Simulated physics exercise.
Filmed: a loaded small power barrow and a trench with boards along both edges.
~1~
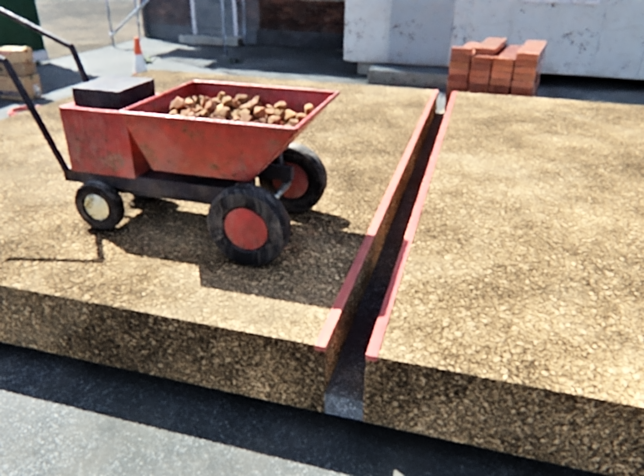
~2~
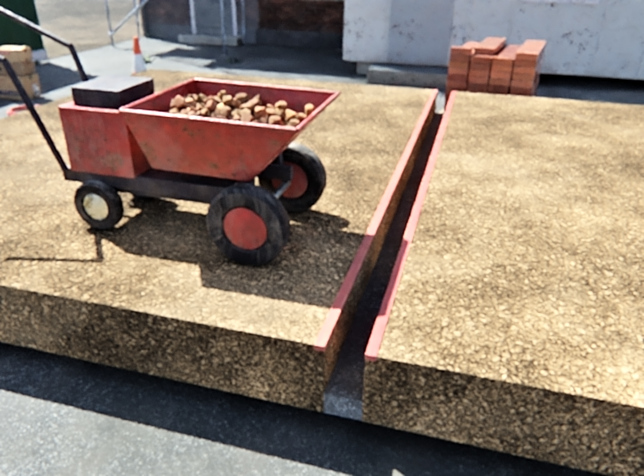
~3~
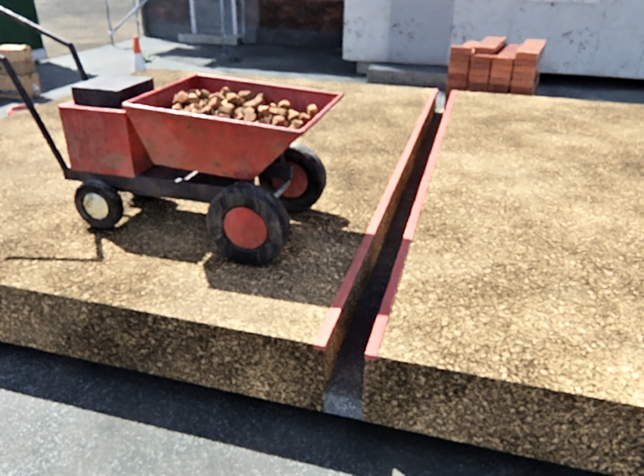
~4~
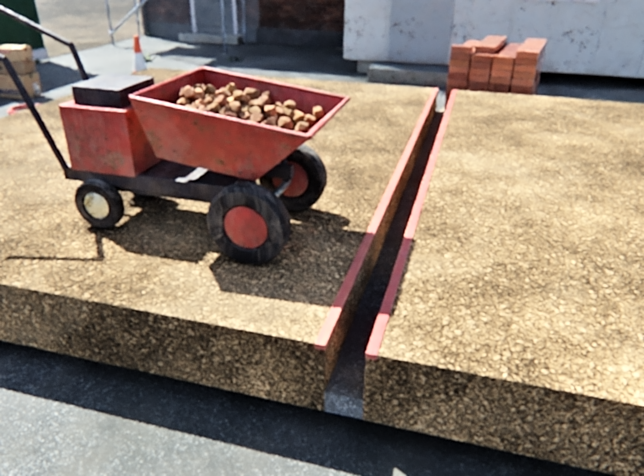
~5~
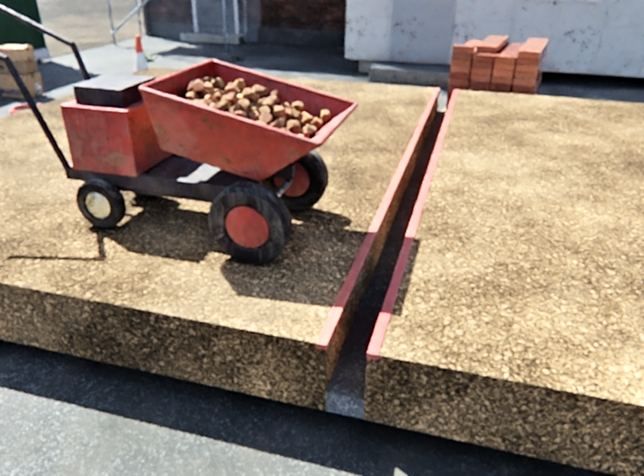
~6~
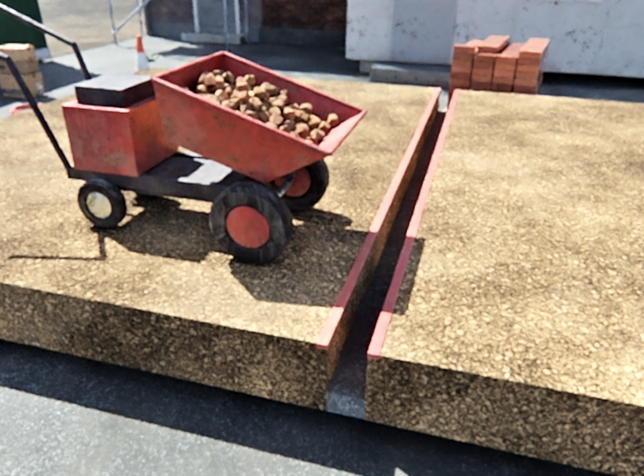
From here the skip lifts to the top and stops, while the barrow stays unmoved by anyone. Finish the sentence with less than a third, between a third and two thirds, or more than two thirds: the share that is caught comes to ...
The share that is caught comes to between a third and two thirds.
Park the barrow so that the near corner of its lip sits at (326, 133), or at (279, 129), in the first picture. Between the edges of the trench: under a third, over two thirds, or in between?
First: Under a third; second: The middle third.
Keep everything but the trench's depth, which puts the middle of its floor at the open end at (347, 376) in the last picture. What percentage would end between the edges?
40 %.
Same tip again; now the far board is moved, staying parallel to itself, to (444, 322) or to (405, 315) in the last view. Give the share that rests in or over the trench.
100 %, give or take, and then 80 %.
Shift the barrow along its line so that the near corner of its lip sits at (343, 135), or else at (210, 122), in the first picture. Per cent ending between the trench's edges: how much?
First spot: Roughly 0 percent; second spot: Roughly 40 percent.
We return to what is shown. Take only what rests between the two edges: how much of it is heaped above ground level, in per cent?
Close to 10 percent.
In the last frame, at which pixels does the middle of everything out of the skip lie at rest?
Close to (402, 245) in the last picture.
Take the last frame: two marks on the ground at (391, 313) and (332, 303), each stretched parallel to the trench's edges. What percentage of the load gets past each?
I reckon some 40 per cent and some 90 per cent.
Shortly afterwards, skip tipped steeply; the whole lot in the skip.
Next, skip tipped right over; the bulk in the skip; a little in or heaped over the trench; a little beyond it; only a few falling.
Some moments later, skip tipped right over; a little in the skip; near a third in or heaped over the trench; near half beyond it.
In the end, skip tipped right over; a little in the skip; near half in or heaped over the trench; near half beyond it.
